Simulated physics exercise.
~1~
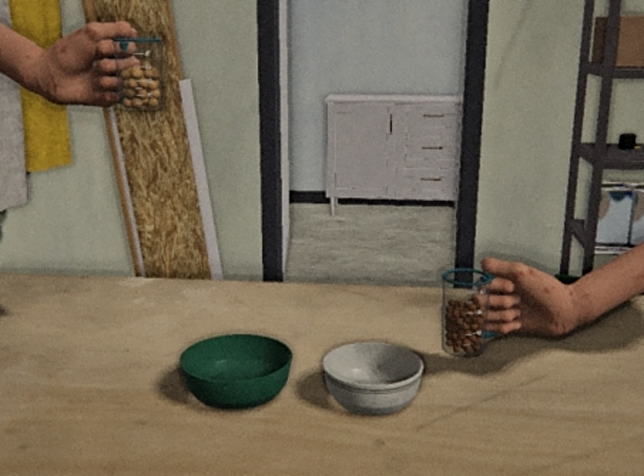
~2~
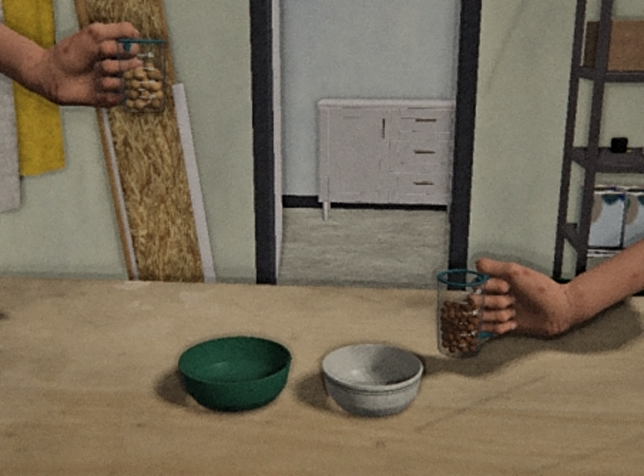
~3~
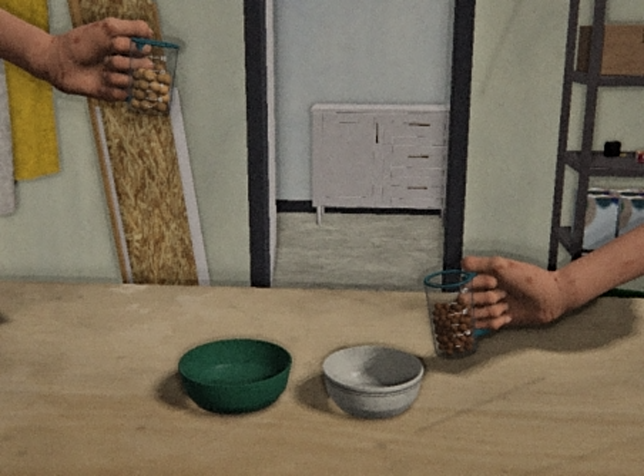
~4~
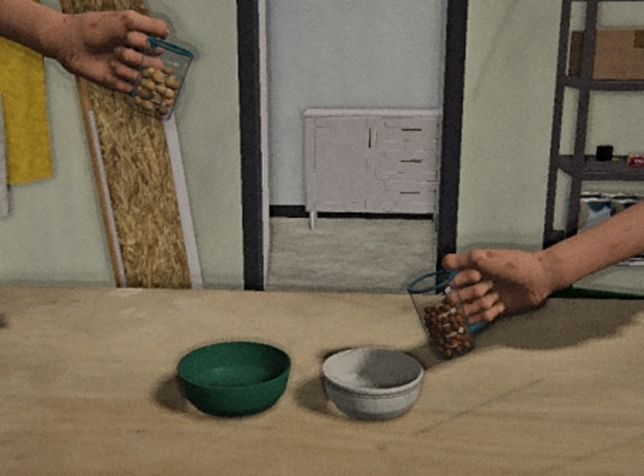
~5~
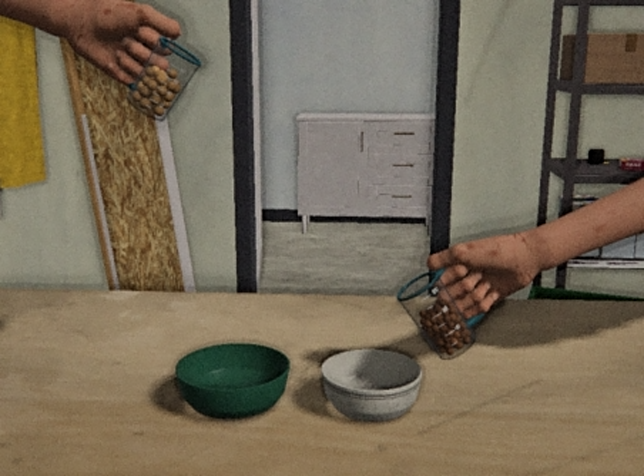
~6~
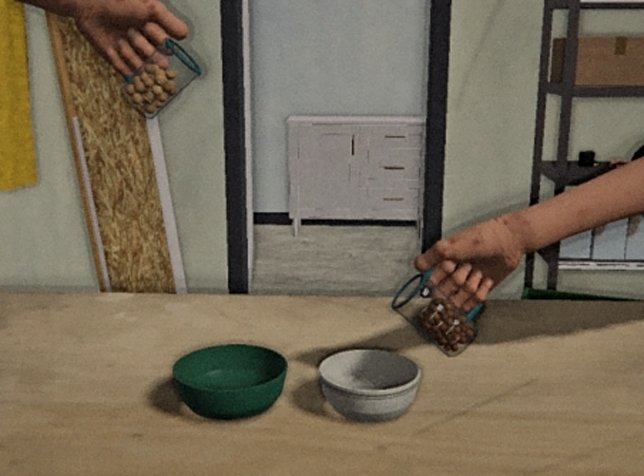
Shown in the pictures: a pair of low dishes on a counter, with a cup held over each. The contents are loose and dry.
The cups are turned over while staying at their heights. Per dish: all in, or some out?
On the left the dish - some out, right - all in.
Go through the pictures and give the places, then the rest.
The first picture shows left dish at (224, 385), empty; left cup at (140, 75), holding round wooden beads, high above its dish; right dish at (371, 389), empty; right cup at (465, 313), holding cereal balls, just above its dish.
The second picture shows left cup at (143, 76), upright; right cup at (460, 314), upright.
The third picture shows left cup at (152, 78), tipped 9°; right cup at (452, 315), tipped 9°.
The fourth picture shows left cup at (160, 80), tipped 21°; right cup at (443, 316), tipped 21°.
The fifth picture shows left cup at (163, 80), tipped 34°; right cup at (438, 317), tipped 34°.
The sixth picture shows left dish at (221, 395); left cup at (160, 80), tipped 46°; right dish at (370, 395); right cup at (436, 316), tipped 46°.
Then, 0.30 s after the last picture, left, all still in the cup; right, all still in the cup.
Then, 0.63 s after the last picture, left, all still in the cup; right, nearly all still in the cup, a stray few in the dish.
Then, 1.01 s after the last picture, left, about a third in the dish, about two thirds in the air; right, a small part still in the cup, nearly all in the dish, a stray few in the air.
By the end, left, most in the dish, about a quarter outside the dish; right, all in the dish, none outside the dish.
